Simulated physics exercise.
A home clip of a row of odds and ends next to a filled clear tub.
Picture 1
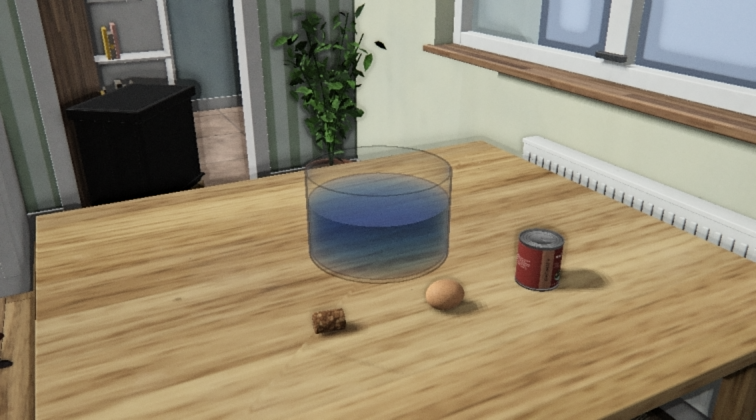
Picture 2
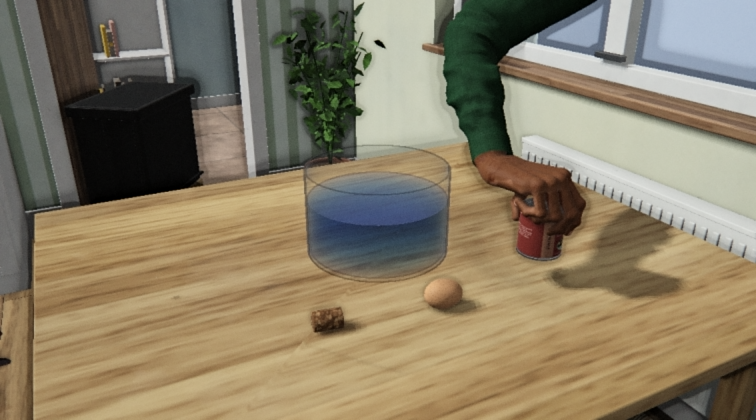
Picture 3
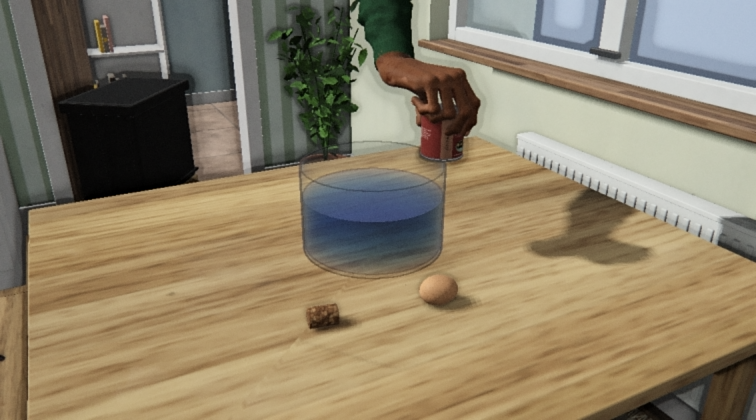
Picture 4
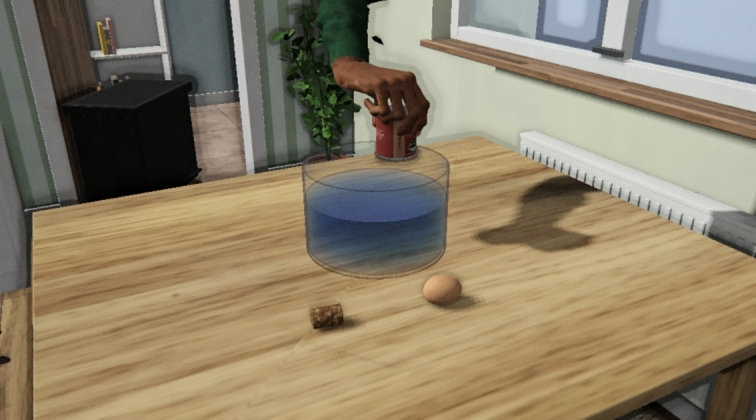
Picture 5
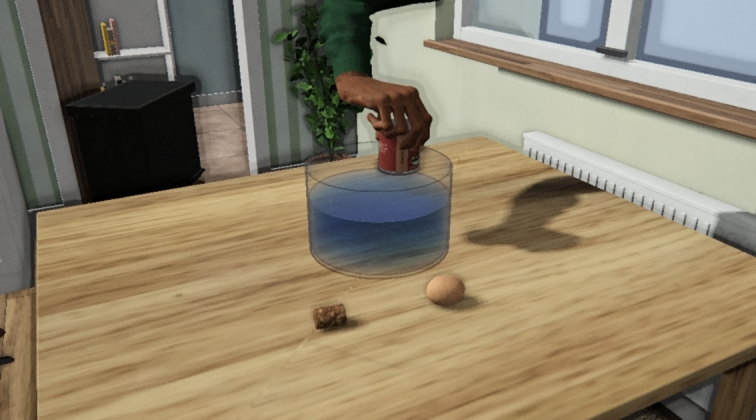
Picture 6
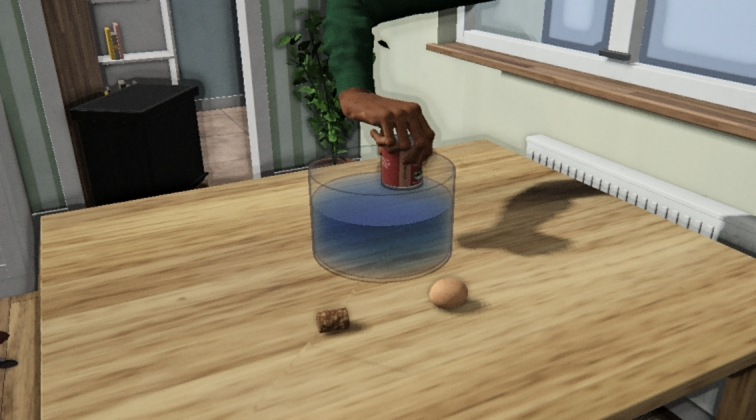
A hand in a green sleeve picking up a red tin, carrying it left and lowering it just above water in a clear tub.
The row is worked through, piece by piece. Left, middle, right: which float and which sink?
From the left: It bobs on top, it ends on the bottom, it ends on the bottom.
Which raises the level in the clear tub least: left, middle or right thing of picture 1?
It is the left thing.
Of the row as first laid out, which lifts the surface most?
That is the right object.
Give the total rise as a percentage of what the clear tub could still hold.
I make it 14 per cent.
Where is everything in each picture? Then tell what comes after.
The row from the left; cork (329, 321); egg (445, 295); tin of food (539, 260), in the first frame.
A hand picks up the tin of food; tin of food (541, 228); egg (444, 294), in the second frame.
It is carried over; tin of food (443, 132); cork (323, 316), in the third frame.
It is above the clear tub; tin of food (396, 132); egg (443, 290), in the fourth frame.
It comes down; tin of food (399, 146); cork (329, 316), in the fifth frame.
It is just over the surface; cork (333, 320); egg (449, 294); tin of food (402, 161), in the sixth frame.
A moment on, the tin of food drops to the bottom.
Further on, the egg drops to the bottom.
When it is over, the cork stays afloat; afloat, cork.
